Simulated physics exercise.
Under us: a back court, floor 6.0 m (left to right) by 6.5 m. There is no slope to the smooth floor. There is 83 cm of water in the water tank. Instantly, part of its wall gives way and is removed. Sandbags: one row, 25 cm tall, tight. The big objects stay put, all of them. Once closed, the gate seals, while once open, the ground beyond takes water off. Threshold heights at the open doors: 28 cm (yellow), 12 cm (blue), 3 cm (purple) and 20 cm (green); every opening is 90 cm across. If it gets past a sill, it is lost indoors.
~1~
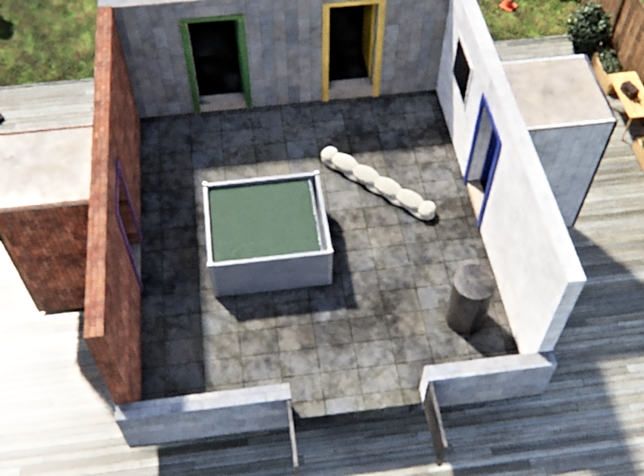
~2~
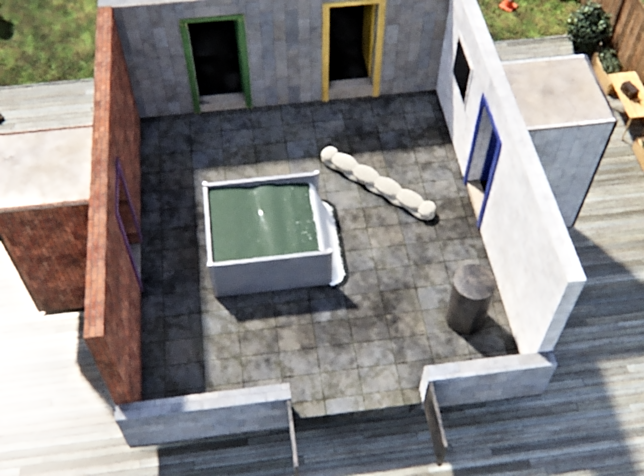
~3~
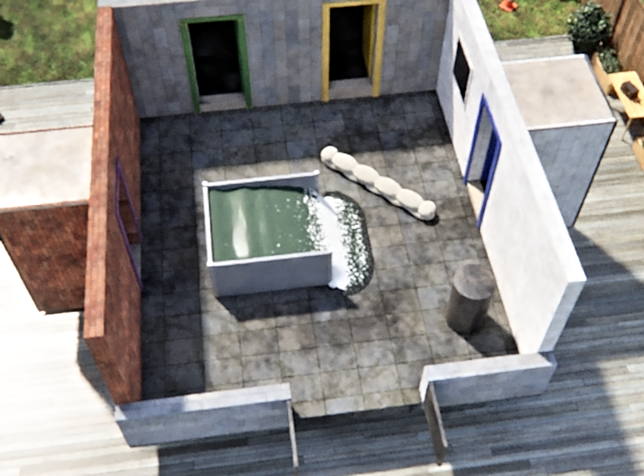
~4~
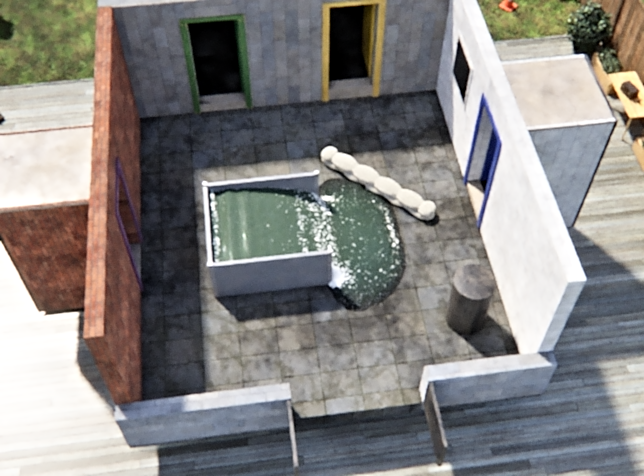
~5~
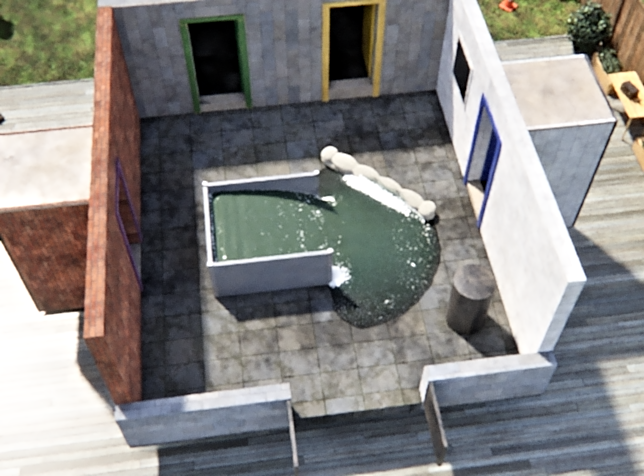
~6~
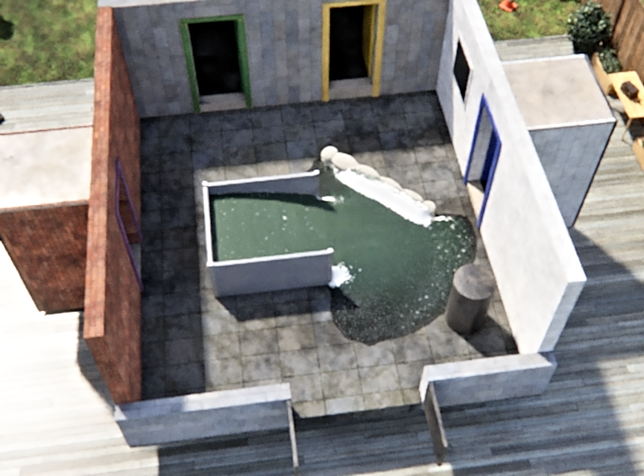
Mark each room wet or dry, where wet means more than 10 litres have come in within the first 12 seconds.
Yellow door - dry, blue door - wet, purple door - wet, green door - dry.
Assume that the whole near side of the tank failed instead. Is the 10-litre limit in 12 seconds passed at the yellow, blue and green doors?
Yellow falls short; blue falls short; green falls short.
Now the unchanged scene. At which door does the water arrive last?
The purple one.
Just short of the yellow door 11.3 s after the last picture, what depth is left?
Roughly 4.0 centimetres.
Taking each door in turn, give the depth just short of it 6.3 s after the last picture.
Depths in cm: Yellow 7, blue 6, purple 5, green 5.
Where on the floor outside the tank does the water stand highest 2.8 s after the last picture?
Spot: Approx. (515, 376).
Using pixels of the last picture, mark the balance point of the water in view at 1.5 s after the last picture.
Its balance point sits around (378, 254).
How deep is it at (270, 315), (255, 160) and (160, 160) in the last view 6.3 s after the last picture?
About 2, 5 and 10 cm respectively.
Then, 0.7 s after the last picture water covers 30 % of the floor and is deepest (50 cm) near (478, 254); yellow door not reached, blue door 19 cm at the sill, 13 L in, purple door not reached, green door not reached.
Then, 1.5 s after the last picture water covers 40 % of the floor and is deepest (54 cm) near (515, 376); yellow door not reached, blue door 20 cm at the sill, 47 L in, purple door not reached, green door not reached.
Then, 2.8 s after the last picture water covers 65 % of the floor and is deepest (28 cm) near (515, 376); yellow door 3 cm at the sill, 0 L in, blue door 14 cm at the sill, 71 L in, purple door not reached, green door 6 cm at the sill, 0 L in.
Then, 6.3 s after the last picture water covers 95 % of the floor and is deepest (17 cm) near (141, 209); yellow door 7 cm at the sill, 0 L in, blue door 6 cm at the sill, 76 L in, purple door 5 cm at the sill, 3 L in, green door 5 cm at the sill, 0 L in.
Then, 11.3 s after the last picture water covers 95 % of the floor and is deepest (9 cm) near (165, 356); yellow door 4 cm at the sill, 0 L in, blue door 5 cm at the sill, 76 L in, purple door 8 cm at the sill, 64 L in, green door 7 cm at the sill, 0 L in.
